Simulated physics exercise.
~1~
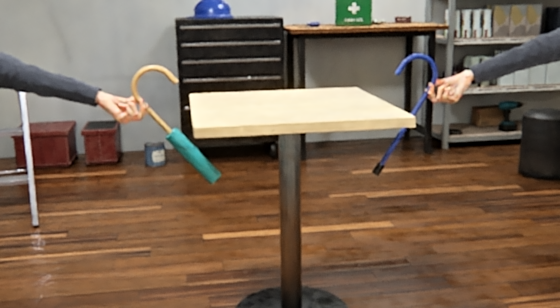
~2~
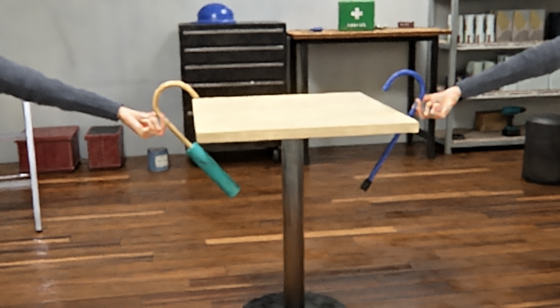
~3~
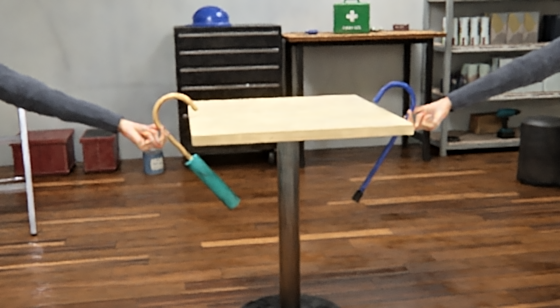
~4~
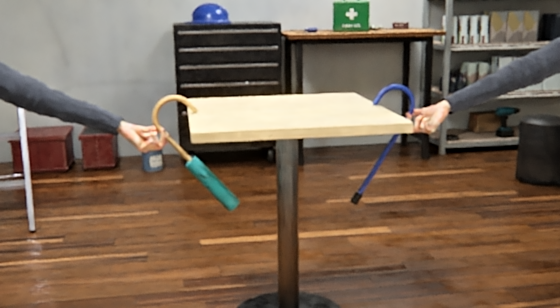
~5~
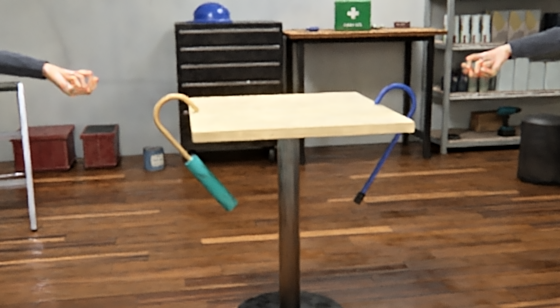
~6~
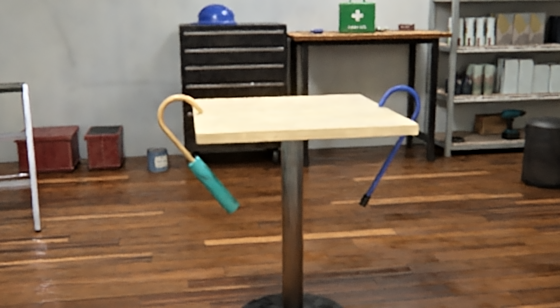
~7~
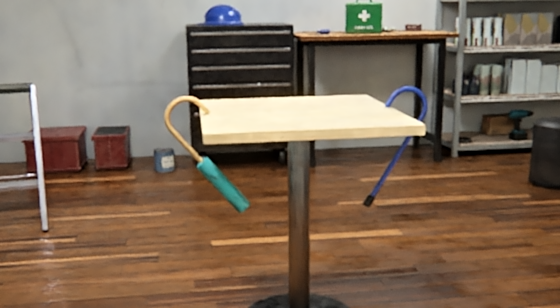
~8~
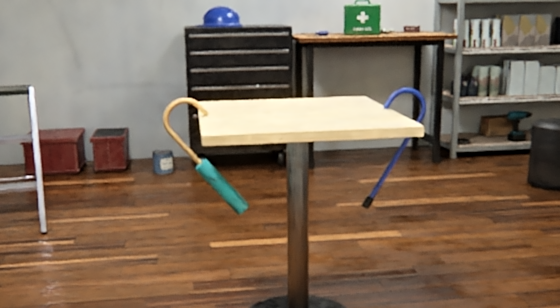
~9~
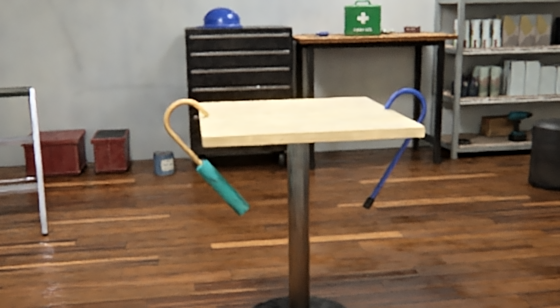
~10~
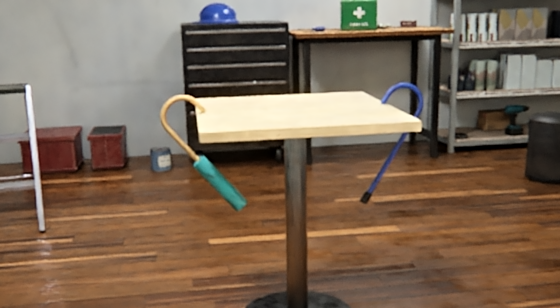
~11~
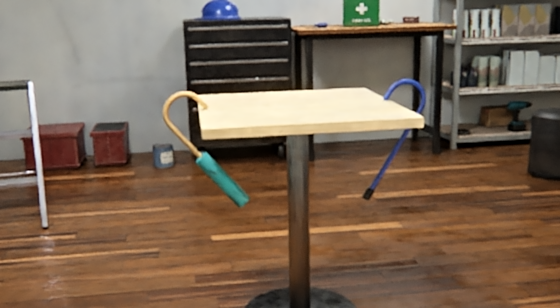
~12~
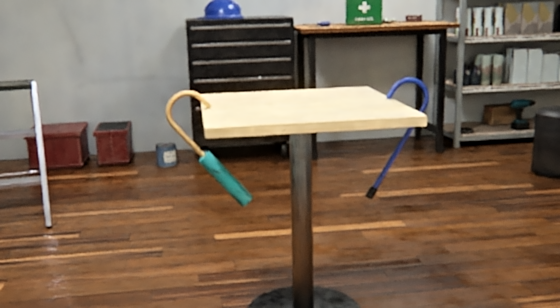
In a workshop with a wooden floor, two hands hooked a turquoise umbrella over the left edge of a pale table and a blue cane over the right, then let go and drew away, leaving both hanging there by their curved handles.
